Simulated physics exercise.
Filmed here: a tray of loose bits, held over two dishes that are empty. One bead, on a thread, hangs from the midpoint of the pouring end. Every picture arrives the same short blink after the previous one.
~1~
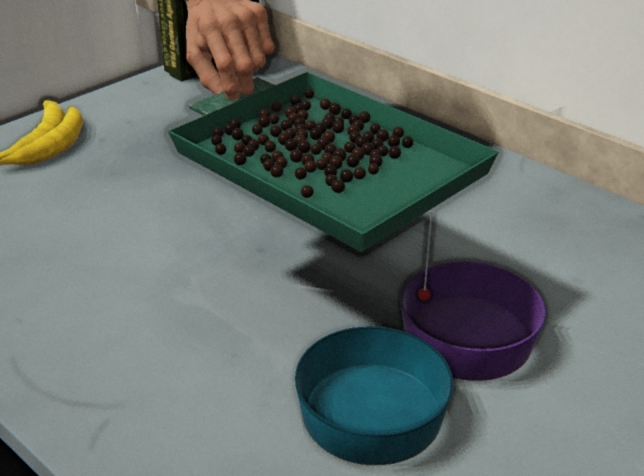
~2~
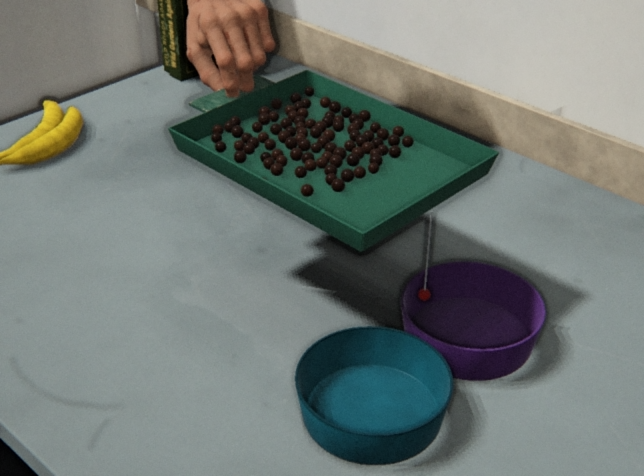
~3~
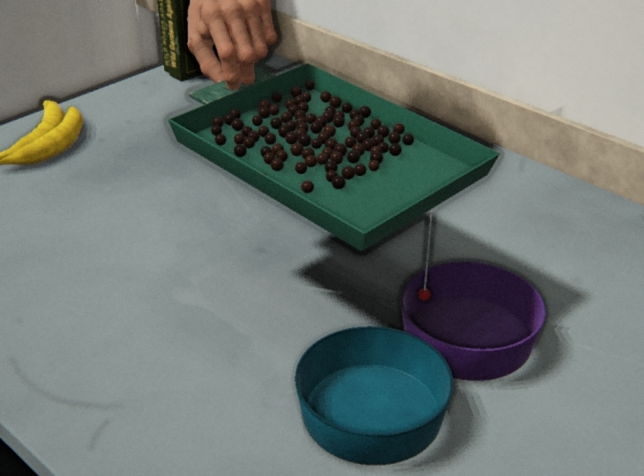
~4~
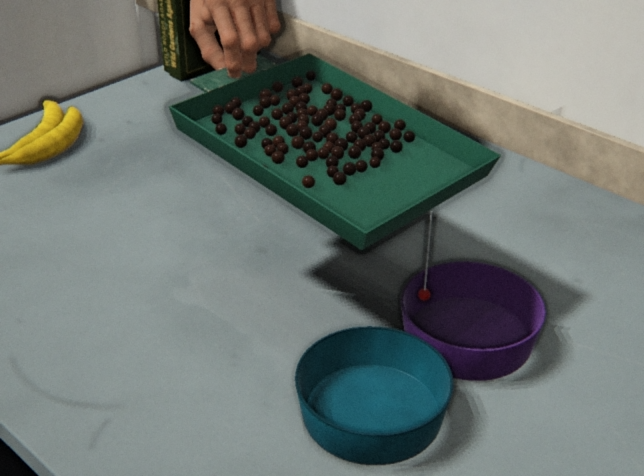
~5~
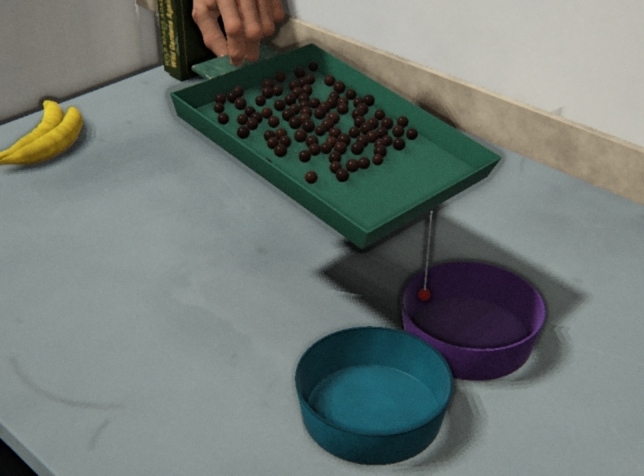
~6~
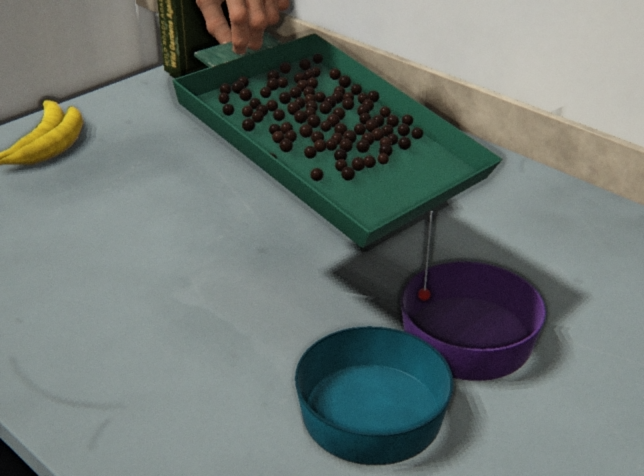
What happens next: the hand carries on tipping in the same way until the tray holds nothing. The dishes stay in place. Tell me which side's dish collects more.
The rightmost dish is going to catch more.
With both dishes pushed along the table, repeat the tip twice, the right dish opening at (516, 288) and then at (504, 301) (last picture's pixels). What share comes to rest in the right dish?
Trial 1 about 80 %, trial 2 about 90 %.
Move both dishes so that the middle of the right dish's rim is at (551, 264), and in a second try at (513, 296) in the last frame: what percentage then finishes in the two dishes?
Estimate: 100 % first, 100 % second.
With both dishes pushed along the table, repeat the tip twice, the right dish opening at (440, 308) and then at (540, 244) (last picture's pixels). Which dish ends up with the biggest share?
Try 1: The dish at right. Try 2: The dish at left.
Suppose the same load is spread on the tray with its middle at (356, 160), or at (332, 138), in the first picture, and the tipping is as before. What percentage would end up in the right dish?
First case around 80 %, second case around 90 %.
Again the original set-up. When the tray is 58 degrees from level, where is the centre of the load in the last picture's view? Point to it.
The middle of the pieces shows up near (447, 169).
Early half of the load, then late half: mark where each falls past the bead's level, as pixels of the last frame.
First half (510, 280); second half (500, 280).
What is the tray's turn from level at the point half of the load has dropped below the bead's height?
Tilt: Around 90 degrees.
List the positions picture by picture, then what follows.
In the first picture, corners of the pouring end near (362, 228) and (490, 152), level; middle of the load near (301, 141), chocolate balls; left dish near (434, 432); right dish near (530, 351); bead on its thread near (424, 295).
In the second picture, corners of the pouring end near (363, 228) and (490, 152), level; middle of the load near (301, 139).
In the third picture, corners of the pouring end near (364, 227) and (491, 153), tipped barely, lowest at the right corner; middle of the load near (301, 134).
In the fourth picture, corners of the pouring end near (365, 227) and (492, 154), tipped a little, lowest at the right corner; middle of the load near (302, 127).
In the fifth picture, corners of the pouring end near (367, 226) and (493, 156), tipped a little, lowest at the right corner; middle of the load near (305, 120).
In the sixth picture, corners of the pouring end near (368, 226) and (494, 158), tipped a little, lowest at the right corner; middle of the load near (310, 114), near two thirds on the move; left dish near (434, 432); right dish near (530, 351).
Shortly afterwards, tray tipped steeply; all but a few on the tray; only a few in the right dish; only a few in the air.
Next, tray tipped right over; a little on the tray; near two thirds in the right dish; a little outside both; a little in the air.
Some moments later, tray tipped past a quarter turn; the bulk in the right dish; a little outside both.
In the end, tray tipped past a quarter turn; none at all in the left dish; the bulk in the right dish; a little outside both.
